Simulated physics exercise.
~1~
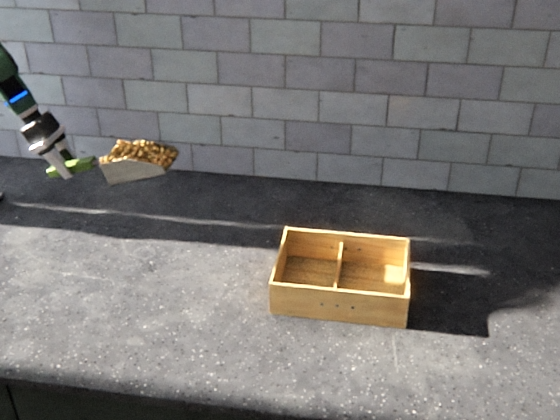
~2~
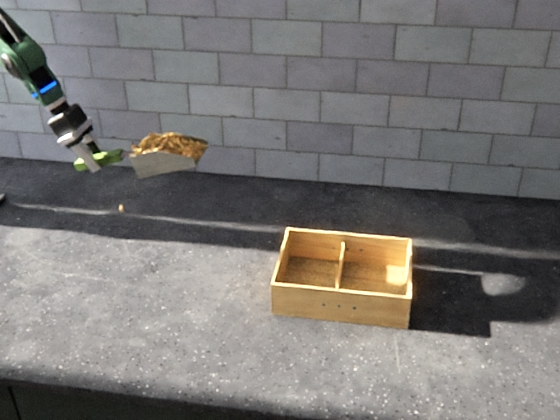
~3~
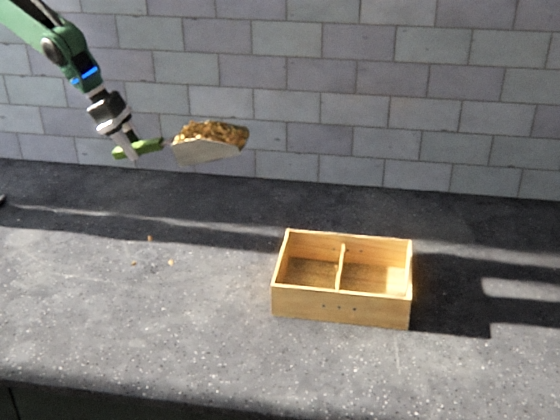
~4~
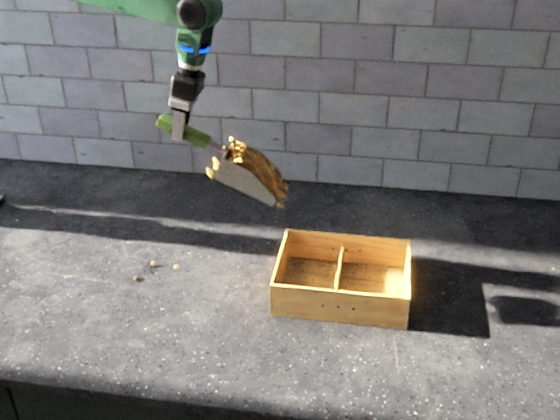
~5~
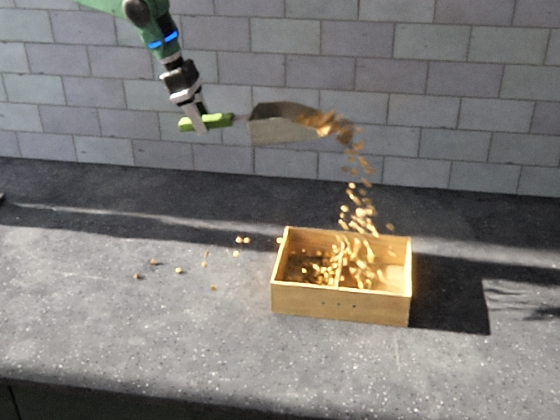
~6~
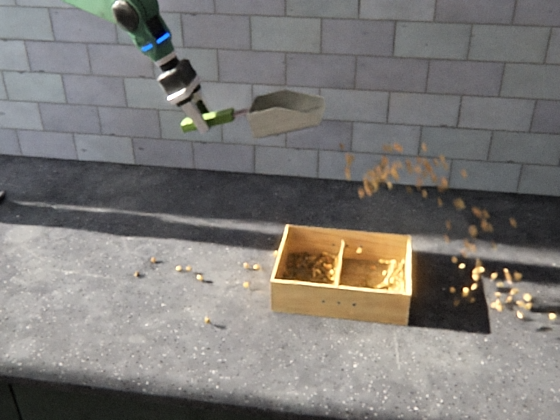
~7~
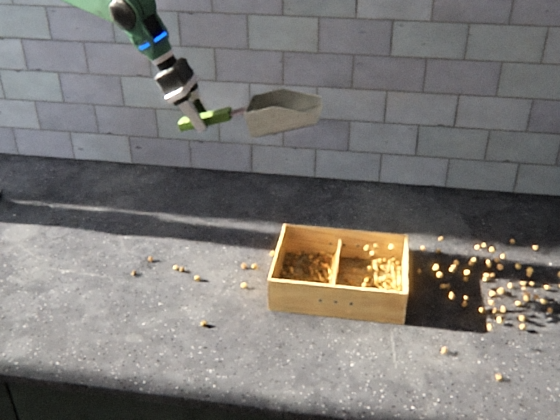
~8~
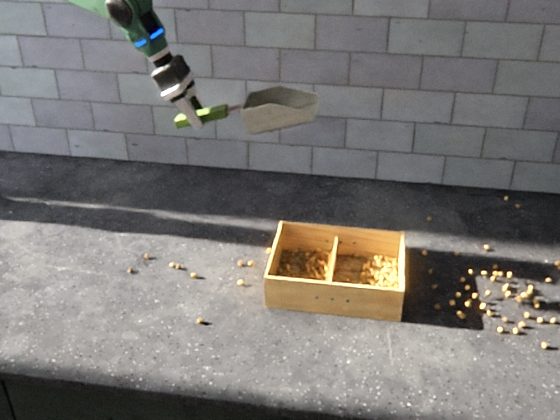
On a dark speckled countertop, a robot arm tipping a scoop of chickpeas over a divided wooden box, many scattering beside it.
